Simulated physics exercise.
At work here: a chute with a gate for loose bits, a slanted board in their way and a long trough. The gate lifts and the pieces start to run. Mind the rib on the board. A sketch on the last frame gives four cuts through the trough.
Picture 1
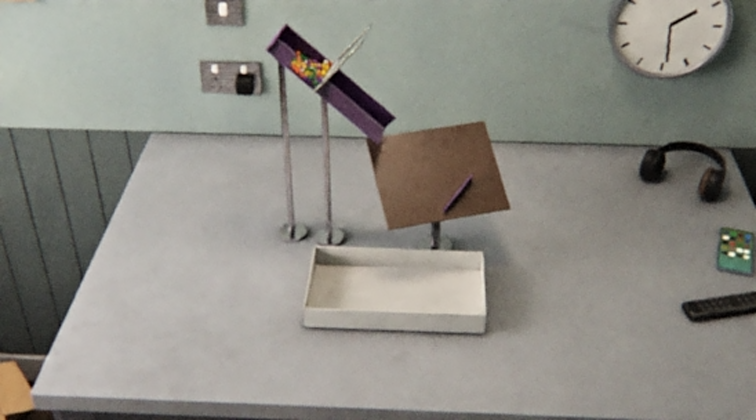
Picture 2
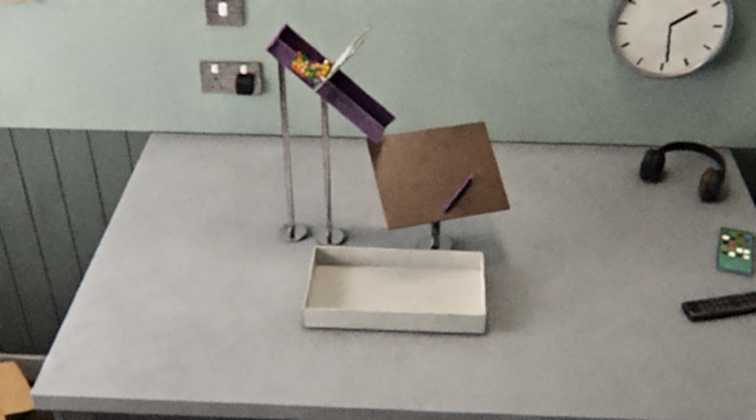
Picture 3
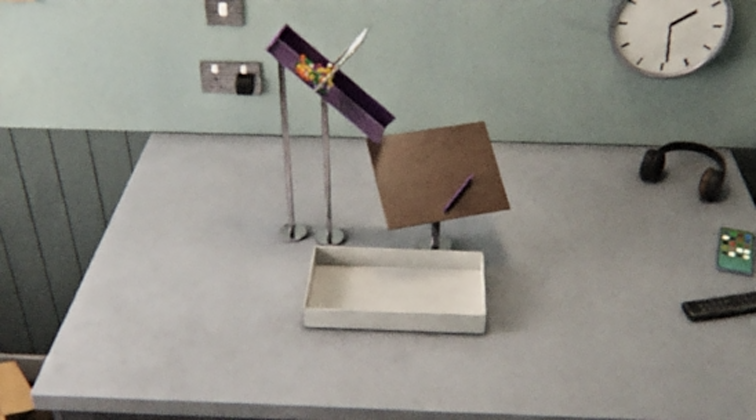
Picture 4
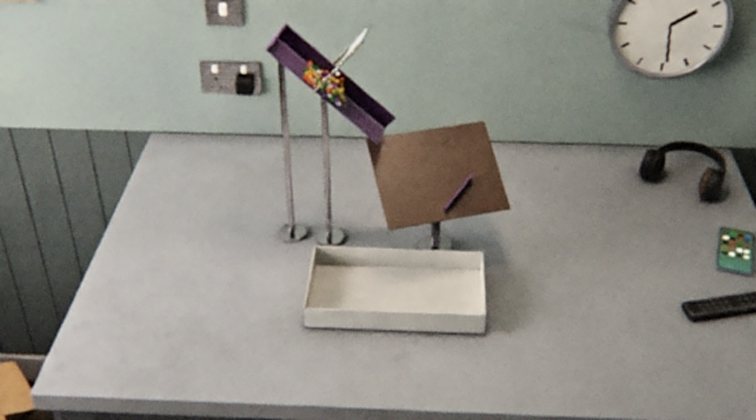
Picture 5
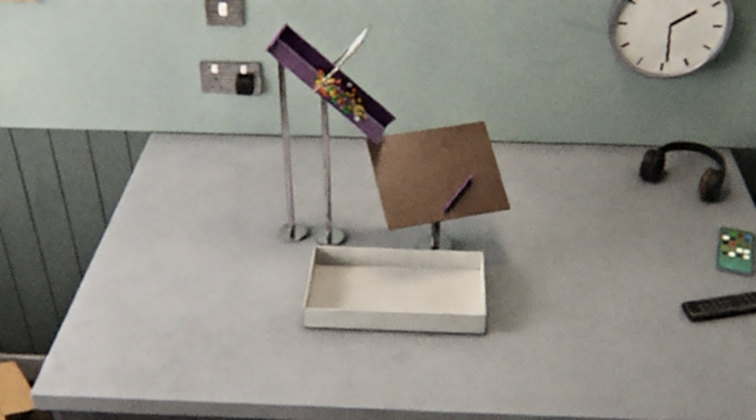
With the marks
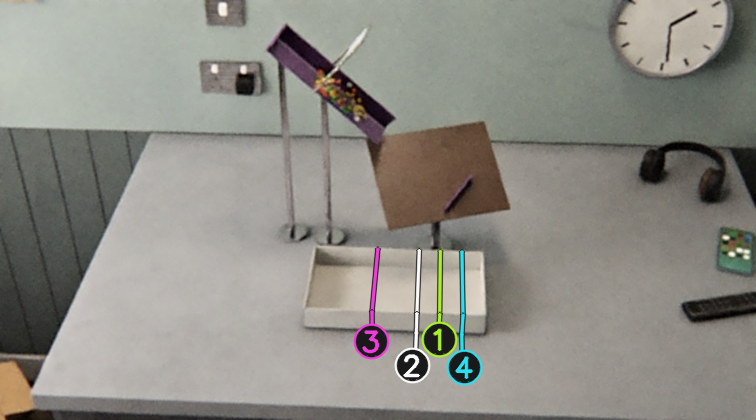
On a grey desk by a green wall, a pale gate lifted on a sloping purple chute, and a cluster of small colourful beads slid partway down it, above a tilted brown board and an empty white tray.
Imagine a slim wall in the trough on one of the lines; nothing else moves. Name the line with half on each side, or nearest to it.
Line 1 does it best.
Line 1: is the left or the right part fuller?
More lands on the left.
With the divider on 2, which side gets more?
The right side.
On the marked copy, line 1 crosses the front rim at (439, 313); line 2 crosses the front rim at (416, 312); line 3 crosses the front rim at (372, 311); line 4 crosses the front rim at (463, 314).
For line 1, of what is caught, about two thirds on the left of the divider, about a third on the right.
For line 2, of what is caught, a small part on the left of the divider, most on the right.
For line 3, of what is caught, none on the left of the divider, all on the right.
For line 4, of what is caught, nearly all on the left of the divider, a small part on the right.
